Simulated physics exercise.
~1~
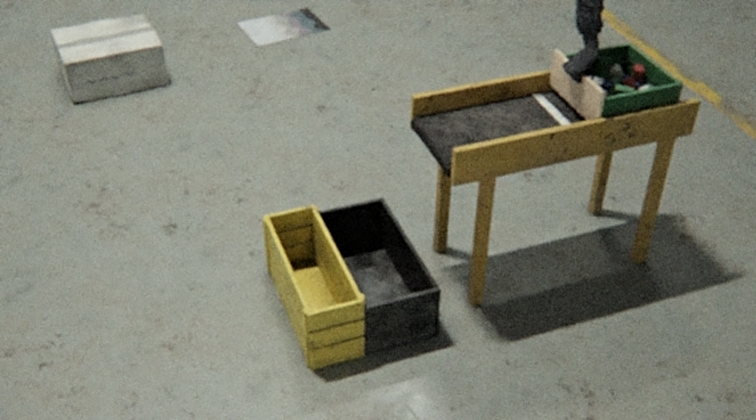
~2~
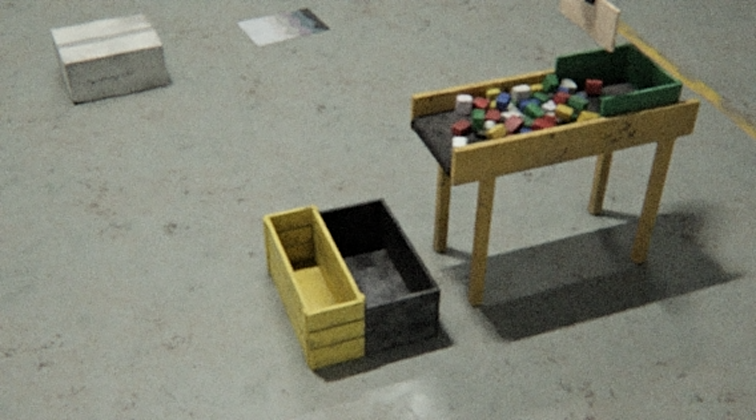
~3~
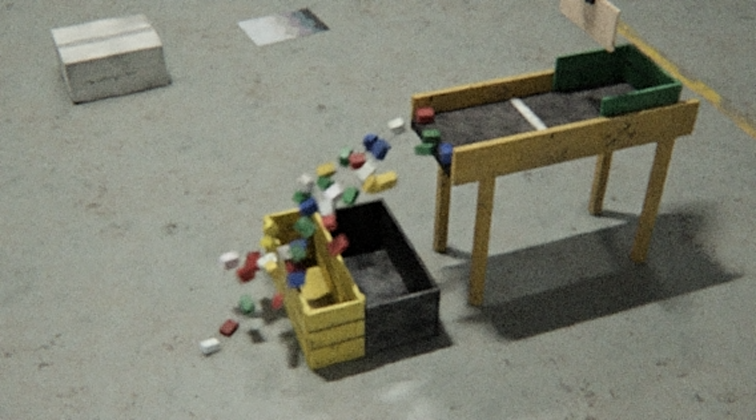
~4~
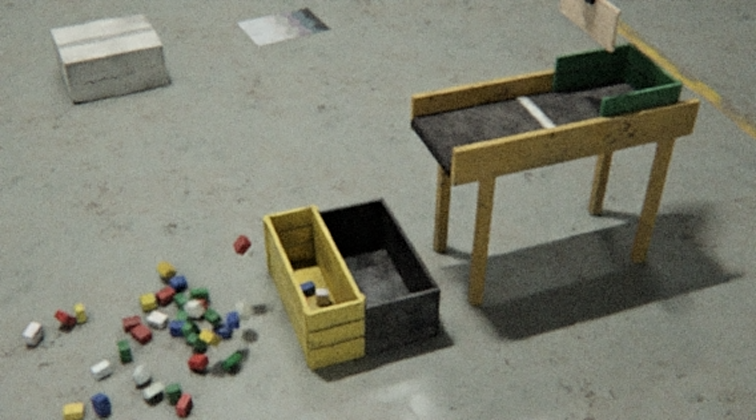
Concrete floor with small table conveyor carrying colourful blocks left from a green pen, flinging most past a yellow tub onto the ground.
